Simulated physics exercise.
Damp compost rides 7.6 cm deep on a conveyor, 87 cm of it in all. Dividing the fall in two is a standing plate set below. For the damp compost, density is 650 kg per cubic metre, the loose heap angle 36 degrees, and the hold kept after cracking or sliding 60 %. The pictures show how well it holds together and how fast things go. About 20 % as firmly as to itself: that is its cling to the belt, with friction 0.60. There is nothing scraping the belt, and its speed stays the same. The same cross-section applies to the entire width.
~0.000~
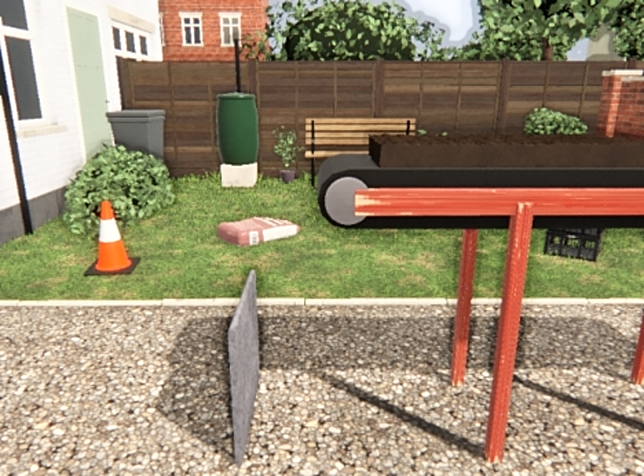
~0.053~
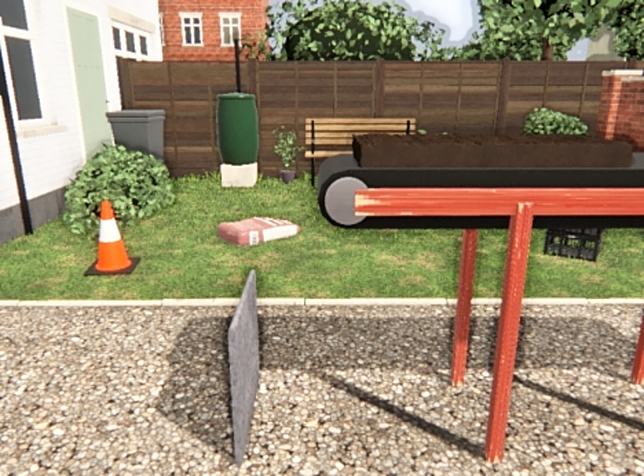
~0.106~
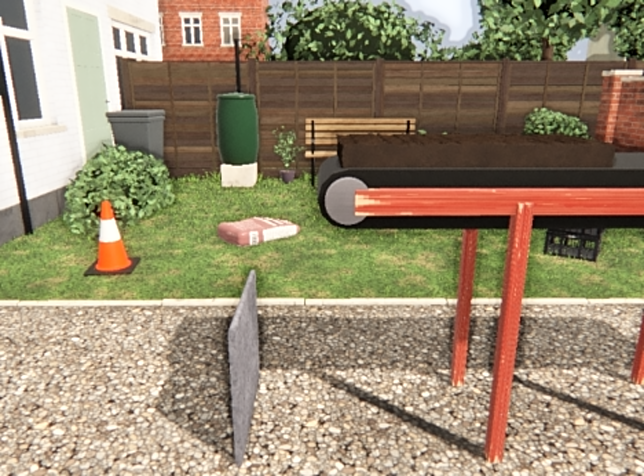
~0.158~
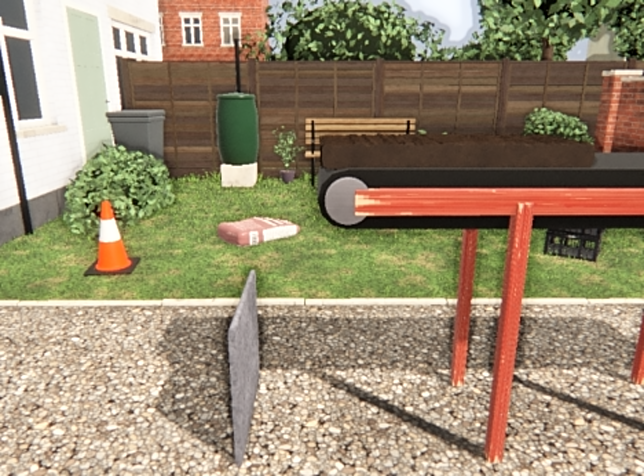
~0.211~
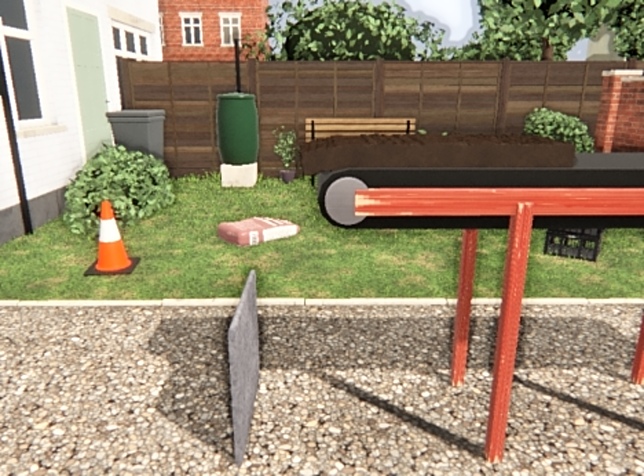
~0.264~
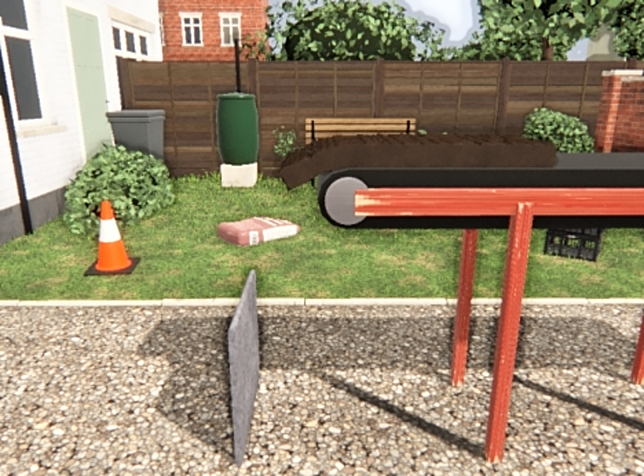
In a walled garden with a gravel strip, a long slab of dark compost rode leftward on a black conveyor, pushed out past the roller in one piece, then cracked and sagged at its front.
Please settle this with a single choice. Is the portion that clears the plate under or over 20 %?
The portion that clears the plate comes out over.
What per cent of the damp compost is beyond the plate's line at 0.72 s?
It works out at roughly 35 percent.
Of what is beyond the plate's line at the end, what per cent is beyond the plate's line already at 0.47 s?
About 10 %.
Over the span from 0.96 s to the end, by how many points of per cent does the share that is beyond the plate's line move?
I'd put it at close to 25 percent.
After 0.47 s, 10 % is beyond the plate's line.
After 0.72 s, 37 % is beyond the plate's line.
After 0.96 s, 66 % is beyond the plate's line.
After 1.20 s, 90 % is beyond the plate's line.
After 2.38 s, 90 % is beyond the plate's line.
